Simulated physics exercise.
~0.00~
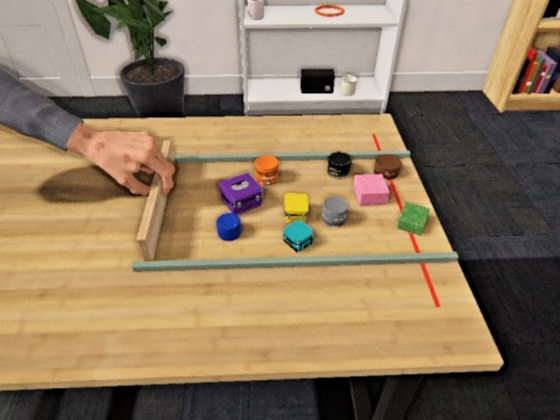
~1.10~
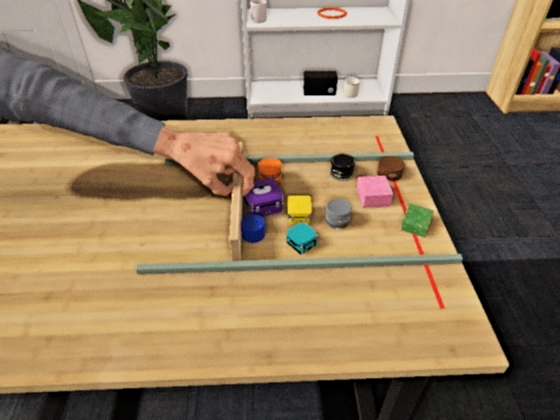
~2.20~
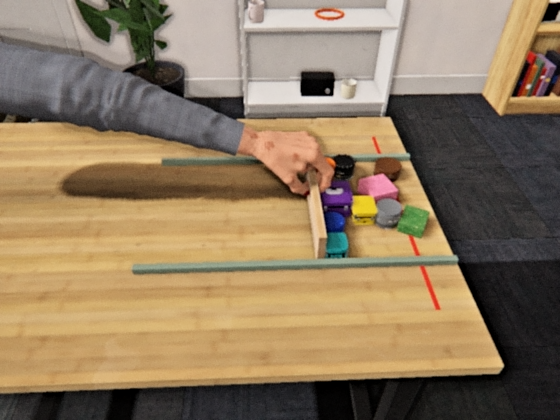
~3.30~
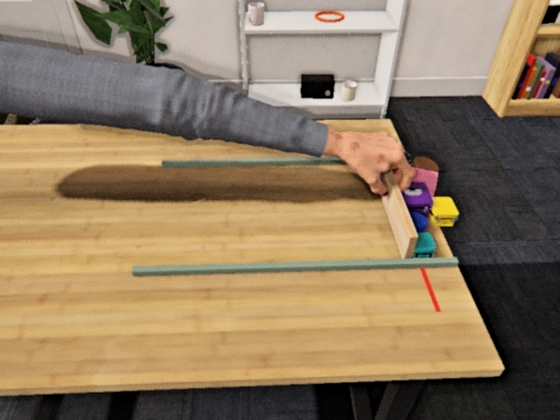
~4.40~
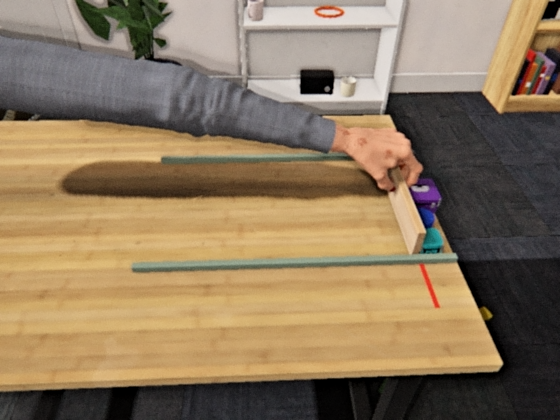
To begin with, a hand holds a small wooden board upright on a table, left of a scattering of colourful little objects lying between two greenish rails. The hand slides the board rightward, reaching the blue lid and purple case first. Pushing on, it bunches the pieces together near the red tape mark, nudging the pink and green blocks slightly. The board then drives the cluster to the table's edge, where several pieces disappear and the yellow case juts outward. Finally, the yellow case drops below the edge, leaving five or more pieces gone, while the purple, blue and teal ones remain against the board.
